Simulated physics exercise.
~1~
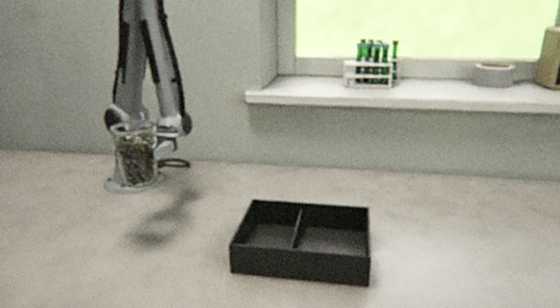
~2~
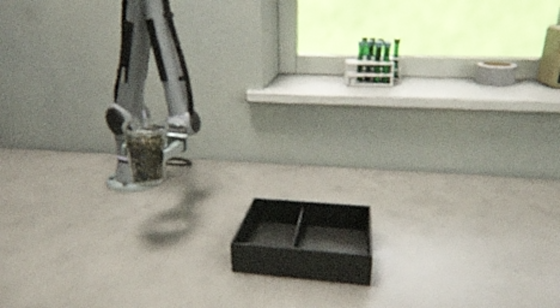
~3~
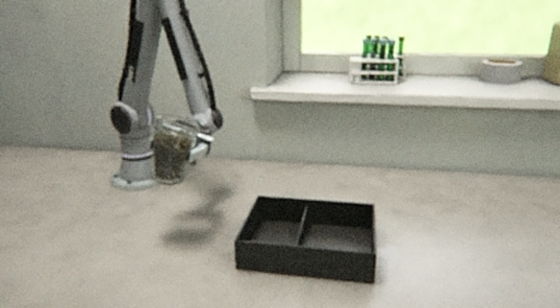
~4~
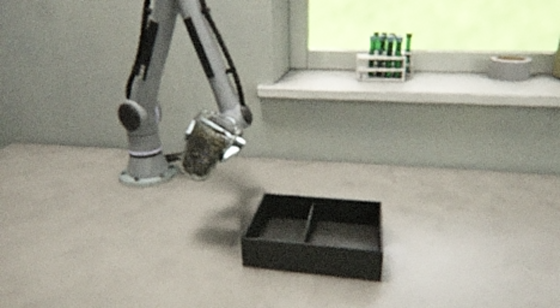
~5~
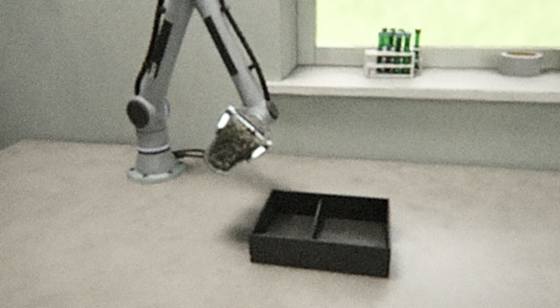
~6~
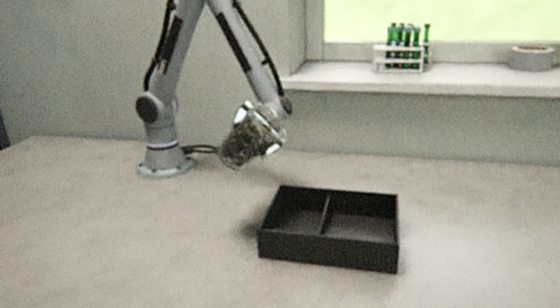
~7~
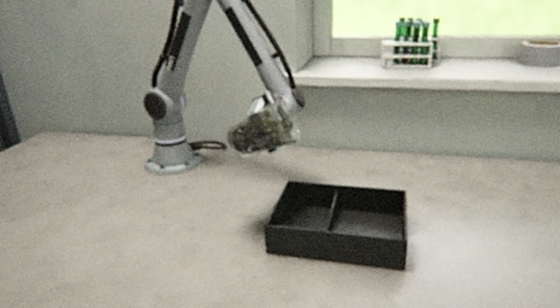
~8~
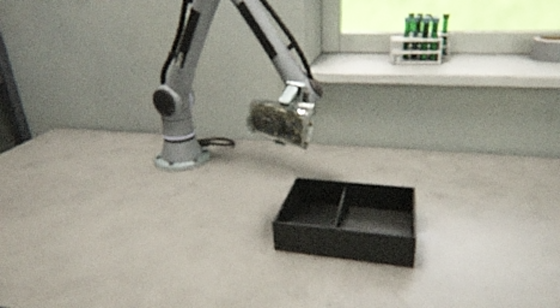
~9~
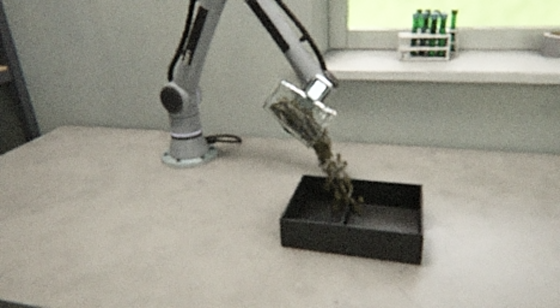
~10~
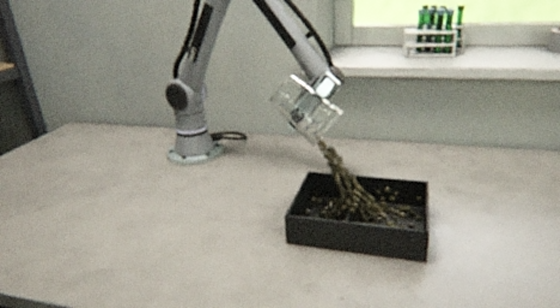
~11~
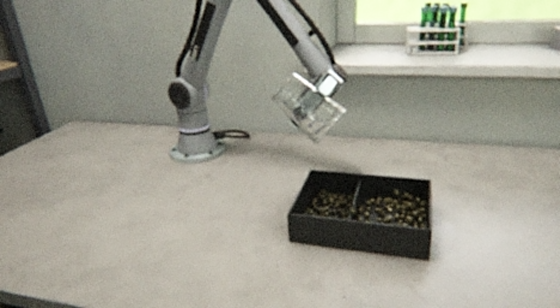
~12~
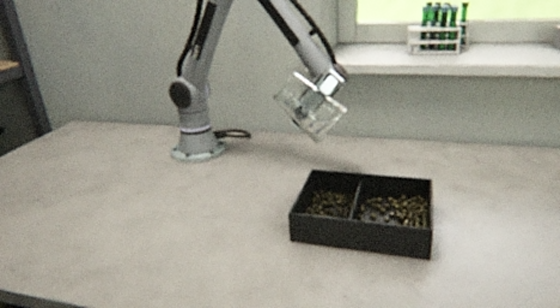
A grey robot arm holds a clear cup full of small brownish beads at the left of a pale tabletop, seen from slightly above, with an open black box split by a cross wall to its right. Behind, green tubes stand in a white rack on a windowsill. The arm carries the cup rightward, tipping it steadily while the view pans slightly left. Near the box the cup turns past its side, and the beads pour down in a stream and spread across both parts. The arm then stops with the emptied cup upside down, and the beads lie still on both sides of the wall.
